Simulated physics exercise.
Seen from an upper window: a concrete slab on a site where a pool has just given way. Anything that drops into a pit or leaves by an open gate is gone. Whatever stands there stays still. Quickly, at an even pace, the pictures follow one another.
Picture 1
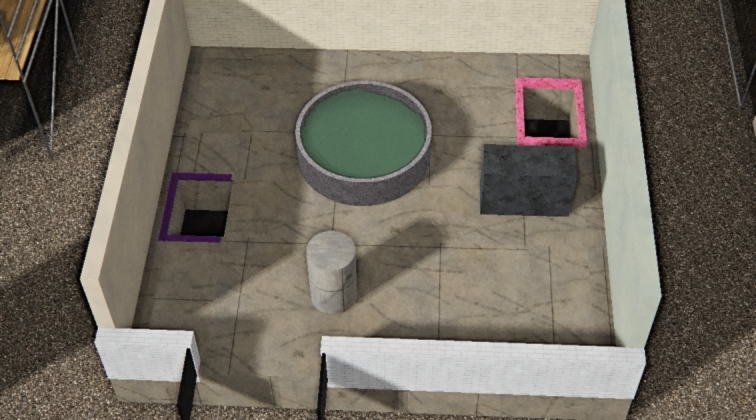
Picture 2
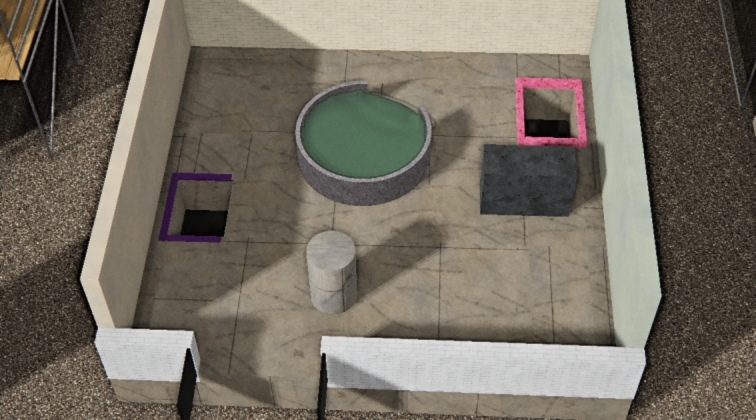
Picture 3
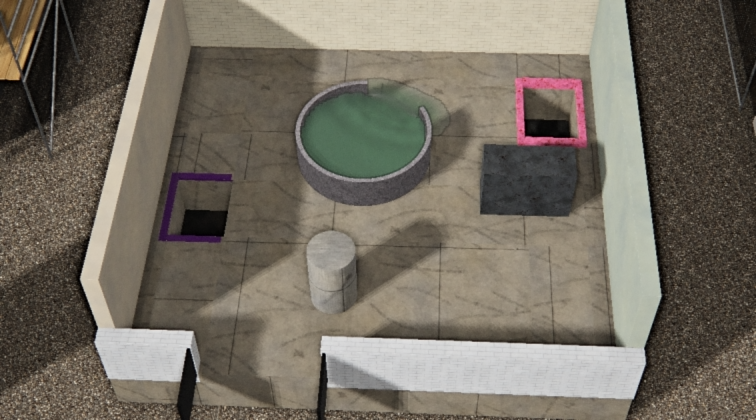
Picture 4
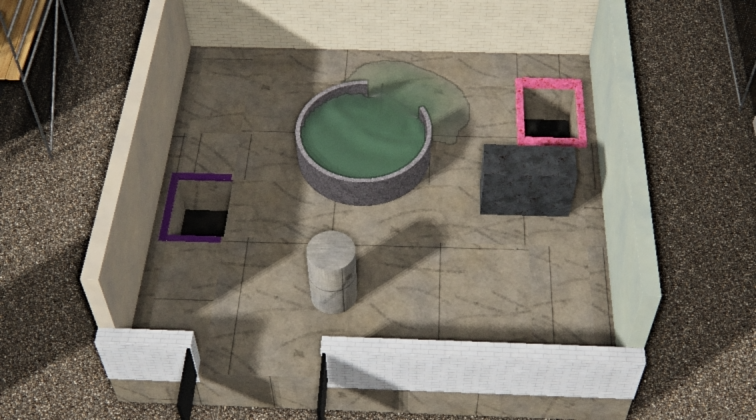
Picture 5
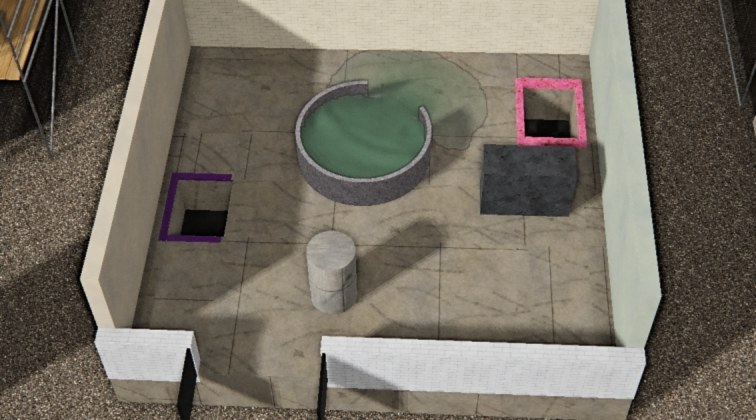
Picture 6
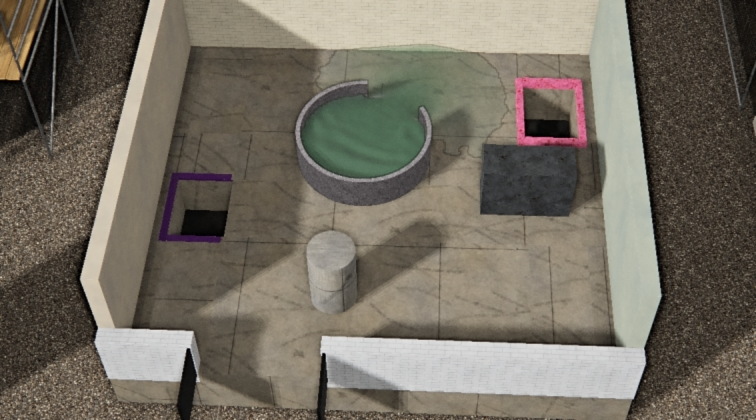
On a concrete slab with low walls, a round pool of green water sits whole between a purple-edged opening and a pink-edged one. A gap opens in its far right rim, and water pours out, spreading in a thin, widening sheet across the floor toward the back wall and the right.
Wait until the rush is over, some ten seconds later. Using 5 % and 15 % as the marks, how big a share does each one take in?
Shares taken in: Gate - under 5 %; purple pit - between 5 and 15 %; pink pit - between 5 and 15 %.
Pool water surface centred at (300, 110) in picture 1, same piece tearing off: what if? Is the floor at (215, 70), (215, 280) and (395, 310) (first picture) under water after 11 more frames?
Spot 1 wetted, spot 2 unwetted, spot 3 unwetted.
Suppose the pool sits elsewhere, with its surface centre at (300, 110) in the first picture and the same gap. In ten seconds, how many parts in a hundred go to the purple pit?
The purple pit ends up with 12 per cent.
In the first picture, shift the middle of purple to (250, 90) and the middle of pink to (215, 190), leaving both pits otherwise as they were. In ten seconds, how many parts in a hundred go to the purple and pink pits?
Breakdown: Purple 14%, pink 0%.
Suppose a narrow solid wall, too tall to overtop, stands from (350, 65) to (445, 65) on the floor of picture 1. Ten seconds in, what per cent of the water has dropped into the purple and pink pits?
Shares in percent - purple: 8; pink: 14.
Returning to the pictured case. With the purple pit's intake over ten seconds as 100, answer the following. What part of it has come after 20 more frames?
Share at that point: Close to 0 in a hundred.
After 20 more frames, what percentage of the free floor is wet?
About 35 %.
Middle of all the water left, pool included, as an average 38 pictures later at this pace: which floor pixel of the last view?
My pick is pixel (408, 128).
A moment on, water covers 15 % of the floor; the gate 0 %, the purple pit 0 %, the pink pit 0 %.
Next, water covers 20 % of the floor; the gate 0 %, the purple pit 0 %, the pink pit 0 %.
Then, water covers 35 % of the floor; the gate 0 %, the purple pit 0 %, the pink pit 4 %.
Later, water covers 50 % of the floor; the gate 0 %, the purple pit 2 %, the pink pit 11 %.
In the end, water covers 75 % of the floor; the gate 0 %, the purple pit 8 %, the pink pit 11 %.
